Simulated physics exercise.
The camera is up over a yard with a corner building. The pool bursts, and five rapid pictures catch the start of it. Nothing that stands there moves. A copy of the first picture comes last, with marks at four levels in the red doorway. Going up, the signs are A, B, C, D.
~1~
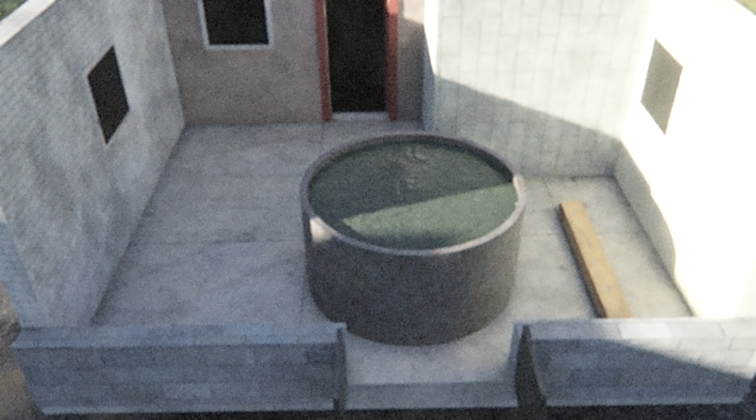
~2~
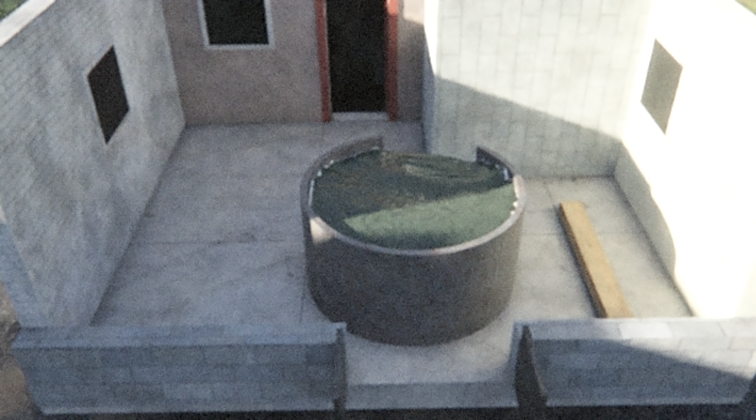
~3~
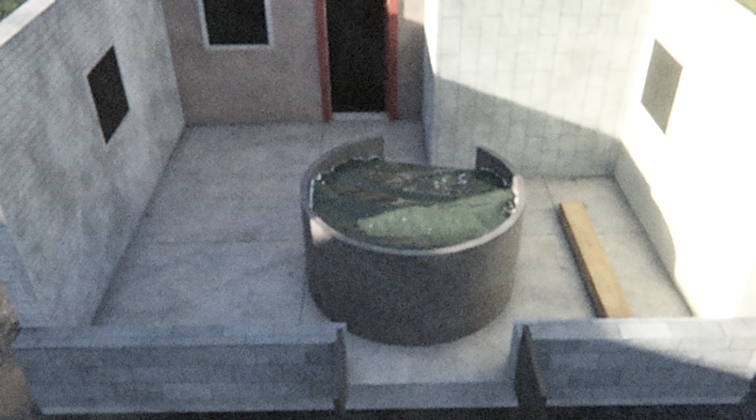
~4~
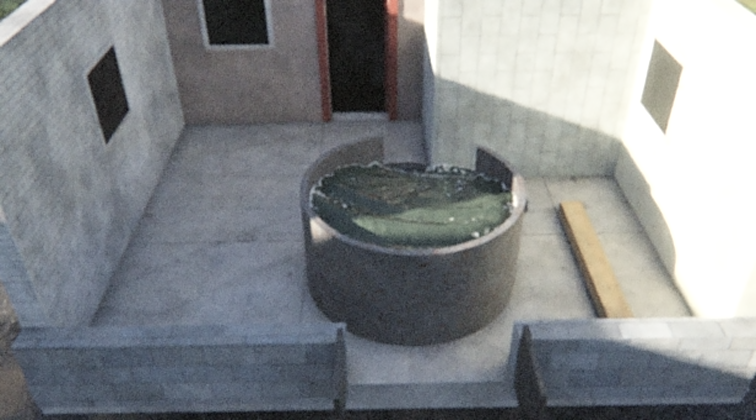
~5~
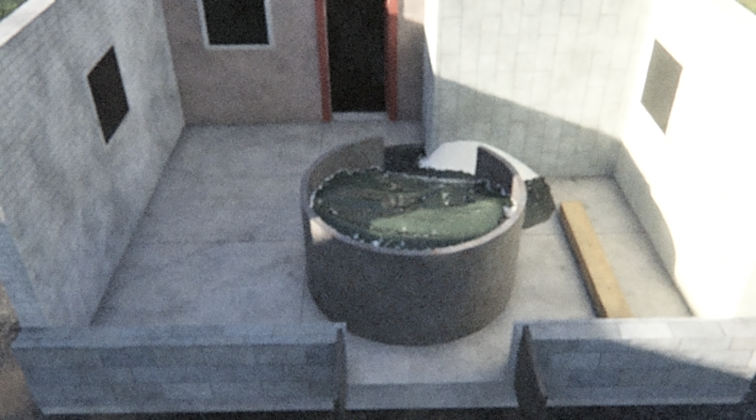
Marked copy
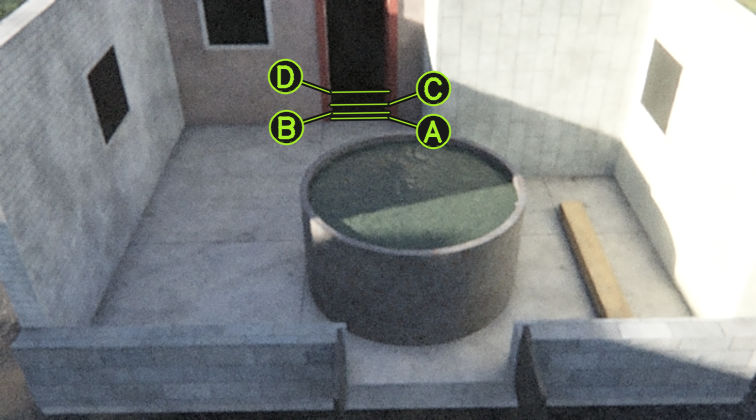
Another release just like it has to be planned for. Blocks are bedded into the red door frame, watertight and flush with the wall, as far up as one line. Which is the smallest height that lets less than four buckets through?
D will do.
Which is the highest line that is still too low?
It is C.
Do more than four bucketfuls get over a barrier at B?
Yes, it does.
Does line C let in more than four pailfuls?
Yes, it does.
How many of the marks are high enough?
One of them.
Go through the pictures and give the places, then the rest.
In the first frame, water in the pool at rest, its middle at (412, 191); foot of the red doorway at (360, 120); open gate at (430, 317).
In the second frame, water covers 2 % of the ground, its front hidden from here.
In the third frame, water covers 5 % of the ground, its front hidden from here.
In the fourth frame, water covers 10 % of the ground, its front hidden from here.
In the fifth frame, front seen at (411, 146), 16 % of the ground wet.
On the marked copy, A at (360, 118); B at (360, 113); C at (359, 104); D at (359, 91); from the bottom up A, B, C, D.
Choosing A, dozens of bucketfuls pour in.
Choosing B, dozens of bucketfuls pour in.
Choosing C, about 12 bucketfuls get in.
Choosing D, a splash gets over, under a bucket.
